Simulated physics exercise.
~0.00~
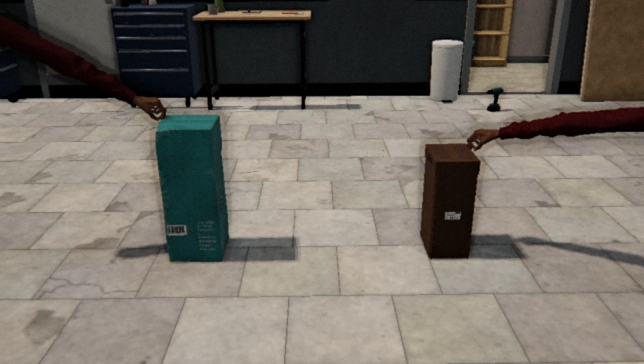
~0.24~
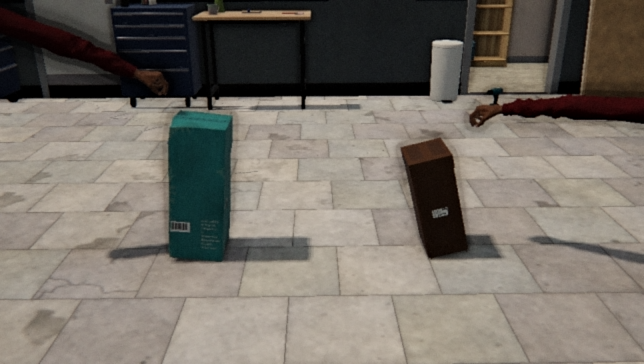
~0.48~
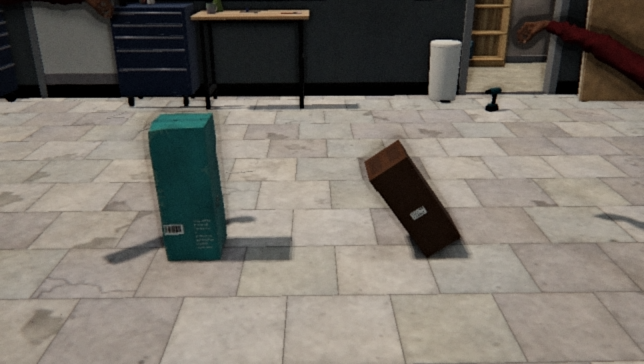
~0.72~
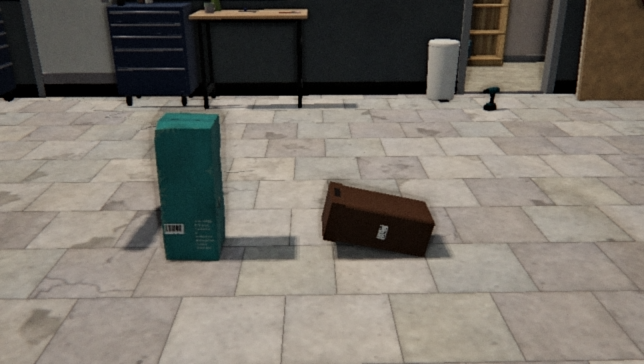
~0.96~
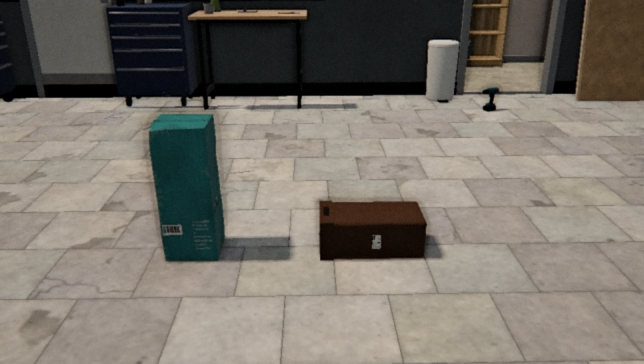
On a tiled floor, hands push two boxes; the brown one topples left, the turquoise stays upright.
